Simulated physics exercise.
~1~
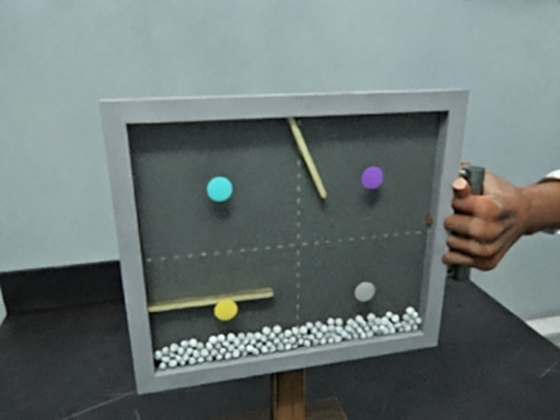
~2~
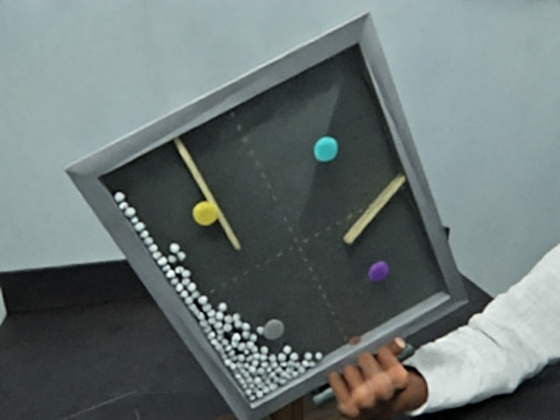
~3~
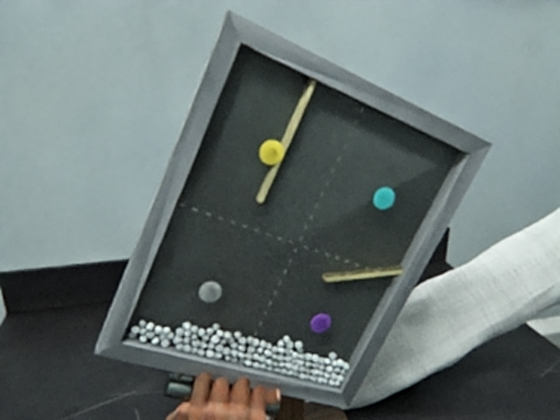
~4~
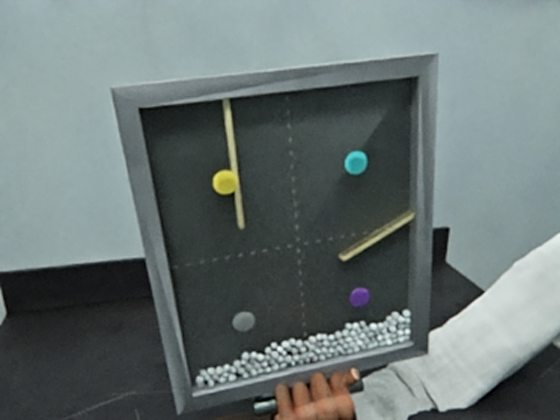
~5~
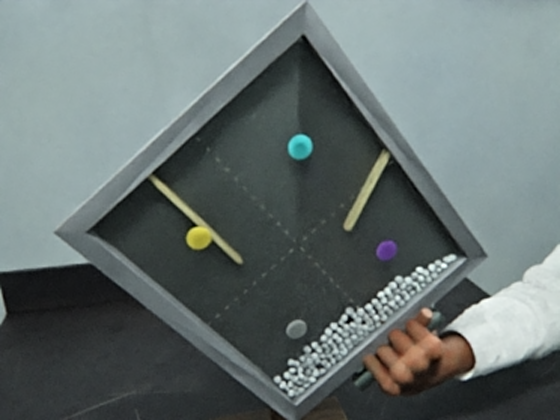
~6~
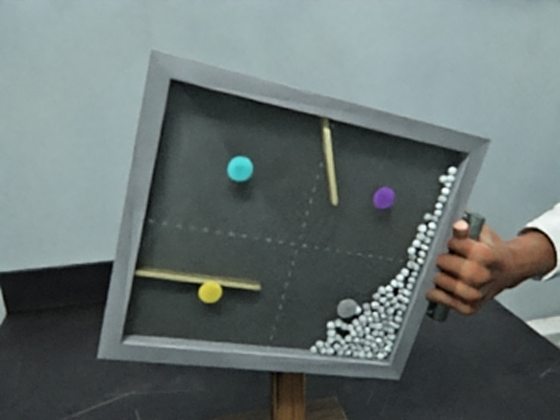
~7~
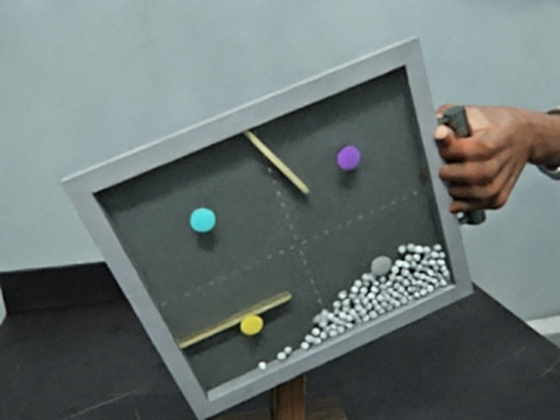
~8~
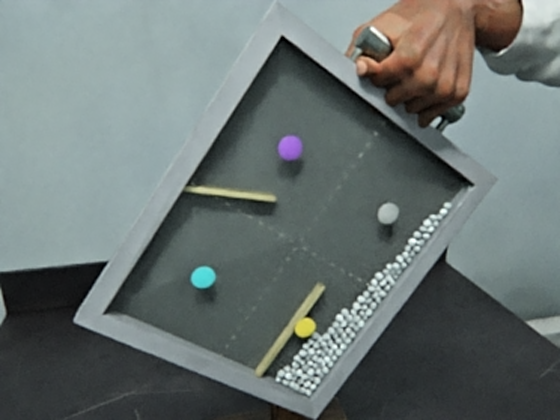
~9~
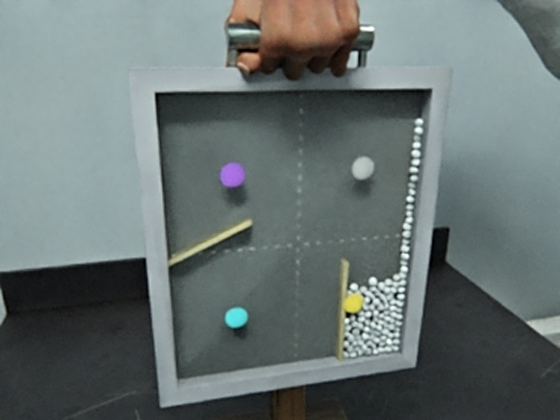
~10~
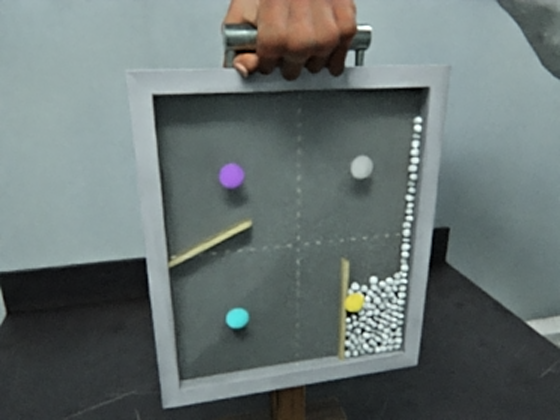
At first, a framed case with a dark interior stands nearly level on a counter, small whitish beads lying along its bottom, while a hand grips a handle at the right. The hand swings the case clockwise well past a quarter turn, and the beads slide and settle along the new lowest side, below the grey and purple stickers. Then it turns the case back anticlockwise, and the beads pile toward the grey corner. Passing level, it continues until the handle is on top. Finally the case rests upright, most beads packed around the yellow sticker, a thin column climbing the right side past grey.
